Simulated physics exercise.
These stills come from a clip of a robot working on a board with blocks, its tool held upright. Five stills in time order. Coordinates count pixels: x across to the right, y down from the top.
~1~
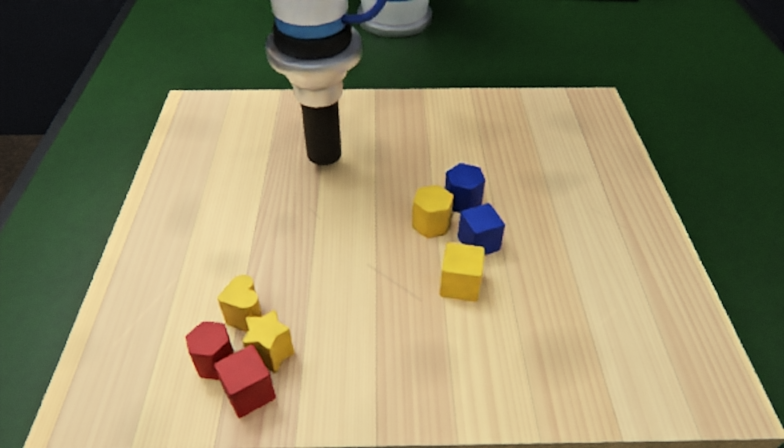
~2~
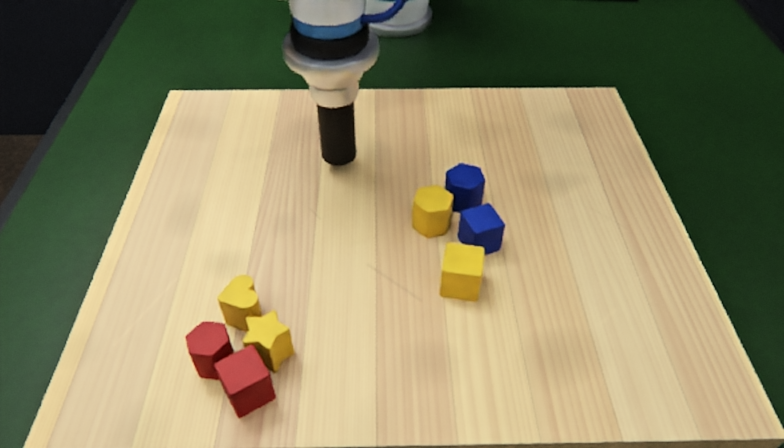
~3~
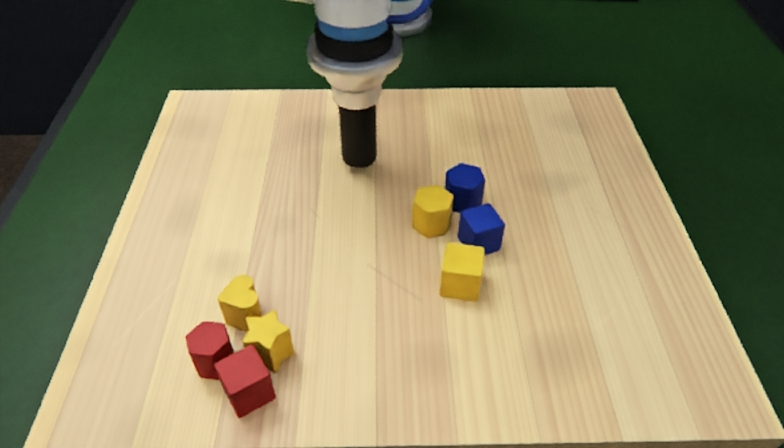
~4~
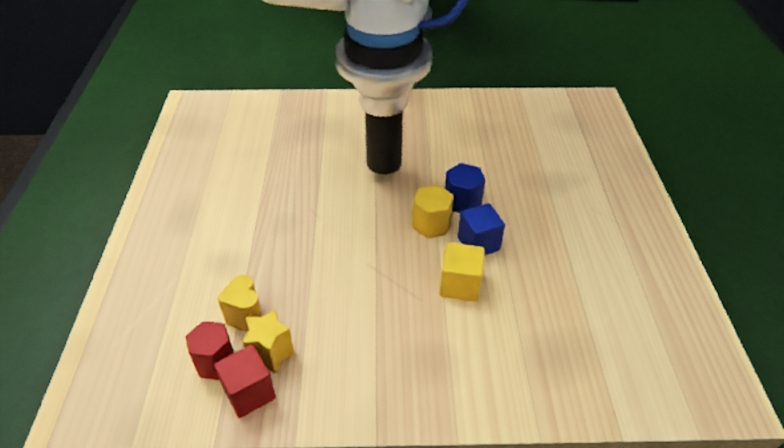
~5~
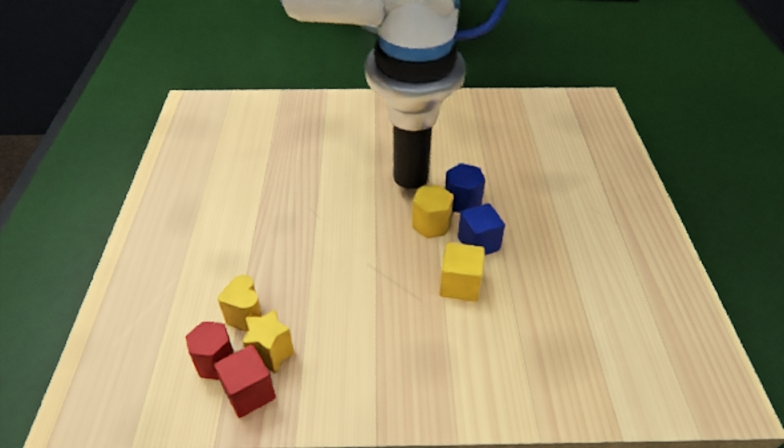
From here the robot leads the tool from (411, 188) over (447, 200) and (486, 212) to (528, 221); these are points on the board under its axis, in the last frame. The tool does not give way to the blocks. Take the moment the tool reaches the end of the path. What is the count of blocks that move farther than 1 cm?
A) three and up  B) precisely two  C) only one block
C - only one block.
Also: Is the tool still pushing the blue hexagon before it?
Answer: Yes.
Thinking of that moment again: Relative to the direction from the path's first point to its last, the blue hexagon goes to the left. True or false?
It is true.
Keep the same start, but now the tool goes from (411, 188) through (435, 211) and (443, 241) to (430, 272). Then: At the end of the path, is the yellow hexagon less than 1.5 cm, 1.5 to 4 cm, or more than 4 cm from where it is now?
Over 4 cm.
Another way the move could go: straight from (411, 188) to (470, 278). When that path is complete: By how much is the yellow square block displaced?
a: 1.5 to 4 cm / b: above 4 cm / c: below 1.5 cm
My pick is b.
What follows on the original path. One third of the way, tool at (448, 190); blue hexagon at (489, 180).
Two thirds of the way, tool at (489, 201); blue hexagon at (531, 186), turned 30° anticlockwise.
At the end, tool at (530, 211); yellow hexagon in place; blue hexagon at (567, 186), turned 75° anticlockwise.
